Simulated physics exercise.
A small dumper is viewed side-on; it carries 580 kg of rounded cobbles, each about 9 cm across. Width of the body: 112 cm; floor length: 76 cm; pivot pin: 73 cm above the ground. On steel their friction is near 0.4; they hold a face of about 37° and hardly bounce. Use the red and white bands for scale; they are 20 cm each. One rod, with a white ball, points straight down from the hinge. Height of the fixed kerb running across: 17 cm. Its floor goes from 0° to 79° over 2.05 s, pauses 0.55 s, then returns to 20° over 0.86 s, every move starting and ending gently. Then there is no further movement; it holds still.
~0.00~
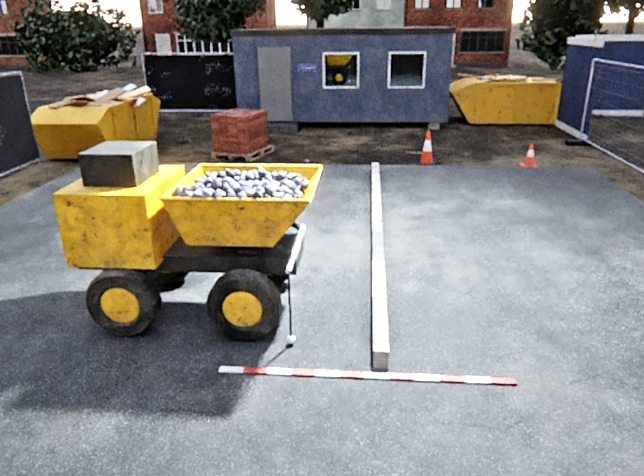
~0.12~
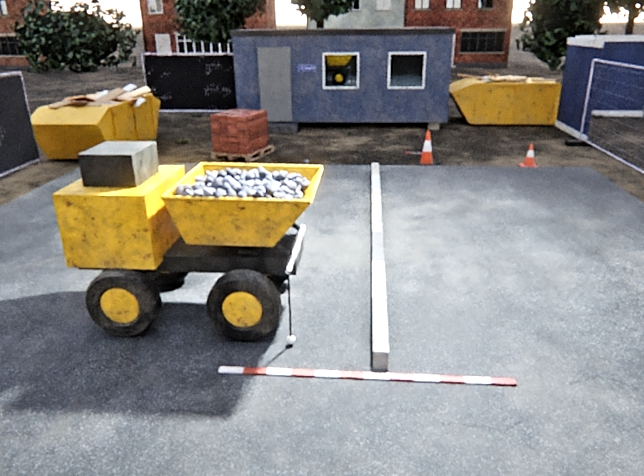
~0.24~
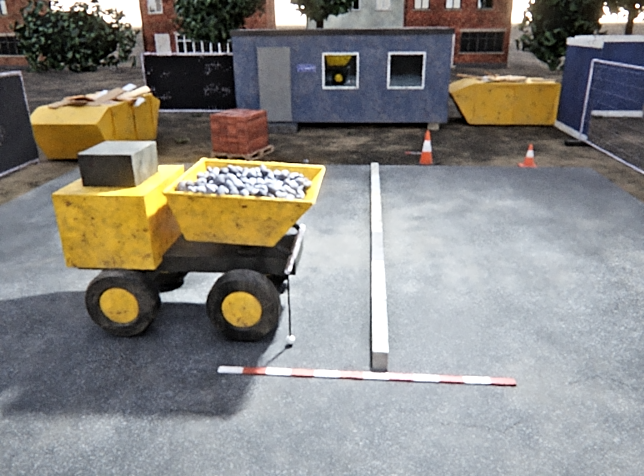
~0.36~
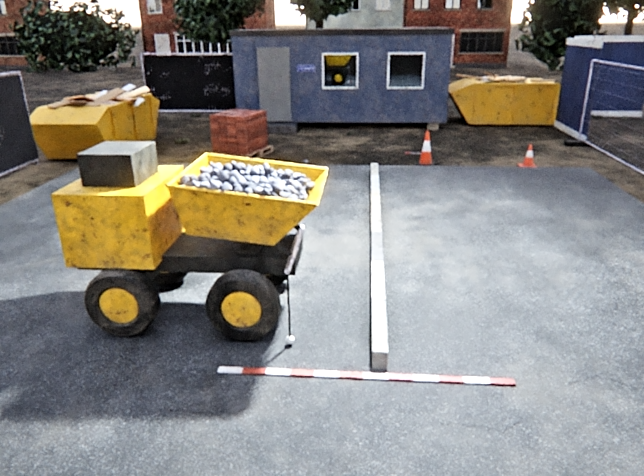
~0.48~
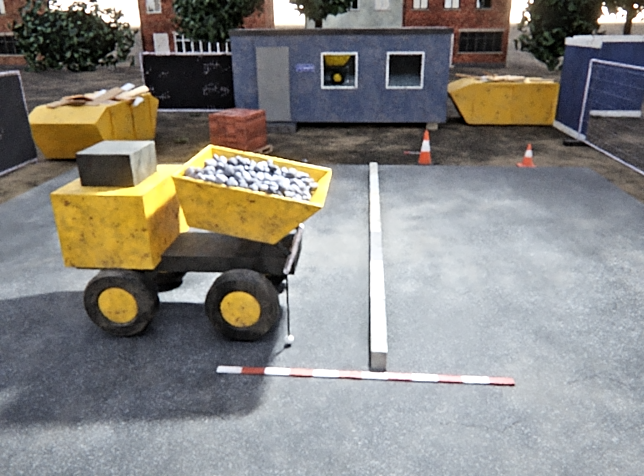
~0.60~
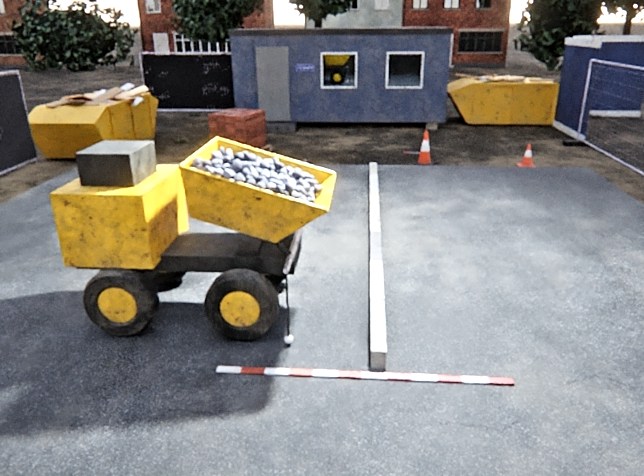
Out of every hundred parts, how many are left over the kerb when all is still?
Near 95 in every hundred.
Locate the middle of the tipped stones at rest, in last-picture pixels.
(427, 307).
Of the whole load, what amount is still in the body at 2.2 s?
I'd say it's holding near 30 per cent.
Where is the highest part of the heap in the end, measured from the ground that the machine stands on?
It rests some 34 cm higher than the ground the machine stands on.
After 1.5 s the floor is at 67°; 98 % in the body, 2 % on this side of the kerb; the foremost stones are at (384, 257).
After 2.2 s the floor is at 79°; 31 % in the body, 8 % on this side of the kerb, 61 % over the kerb; the foremost stones are at (488, 315).
After 3.9 s the floor is at 20°; 0 % in the body, 3 % on this side of the kerb, 97 % over the kerb; the foremost stones are at (634, 328).
After 6.5 s the floor is at 20°; 0 % in the body, 3 % on this side of the kerb, 97 % over the kerb; the foremost stones are at (634, 328).
